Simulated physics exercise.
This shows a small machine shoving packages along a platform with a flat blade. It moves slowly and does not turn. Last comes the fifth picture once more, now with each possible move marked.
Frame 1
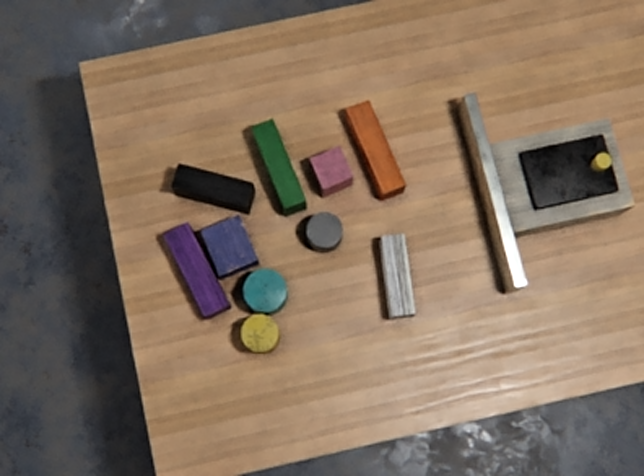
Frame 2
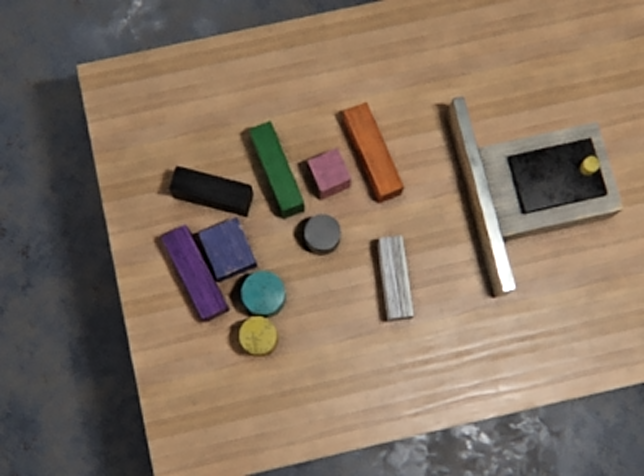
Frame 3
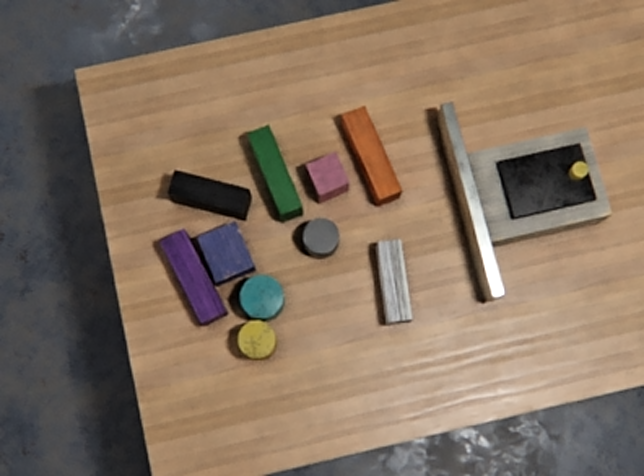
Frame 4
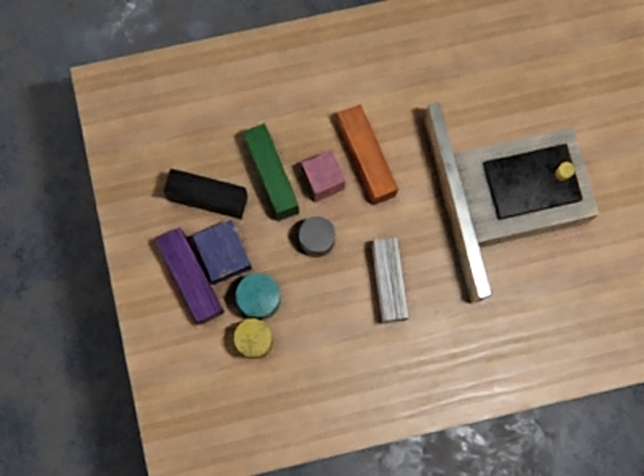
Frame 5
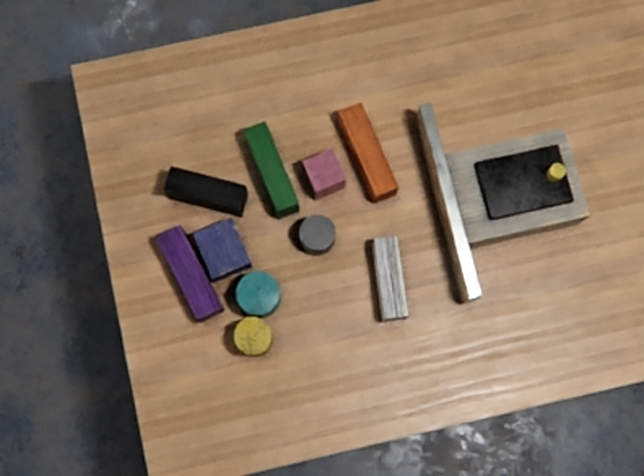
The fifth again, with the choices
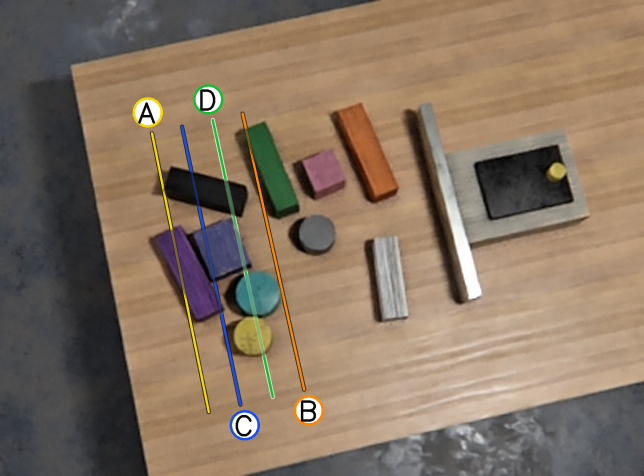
The footage shows colored blocks, sticks and round pieces scattered on a wooden surface, while a small machine with a long flat blade on the right slides slowly left without turning, and the pieces stay where they are.
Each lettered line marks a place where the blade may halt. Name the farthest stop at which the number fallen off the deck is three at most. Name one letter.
No farther than A.
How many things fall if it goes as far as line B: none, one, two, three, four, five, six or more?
The count is none.
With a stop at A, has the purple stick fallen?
By then, yes.
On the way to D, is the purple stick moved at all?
By then, yes.
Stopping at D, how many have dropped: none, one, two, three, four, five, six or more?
By then, none.
On the marked copy, A at (180, 269); B at (273, 248); C at (210, 262); D at (242, 255).
With A. Early on, robot (422, 205); white stick (348, 289); green stick (262, 173).
Further on, robot (325, 226); purple stick (156, 297); black stick (143, 206).
At the end, robot (248, 243); black stick over the edge; green stick over the edge; three fallen.
As for the rest, B is within the limit but short; C is within the limit but short; D is within the limit but short.
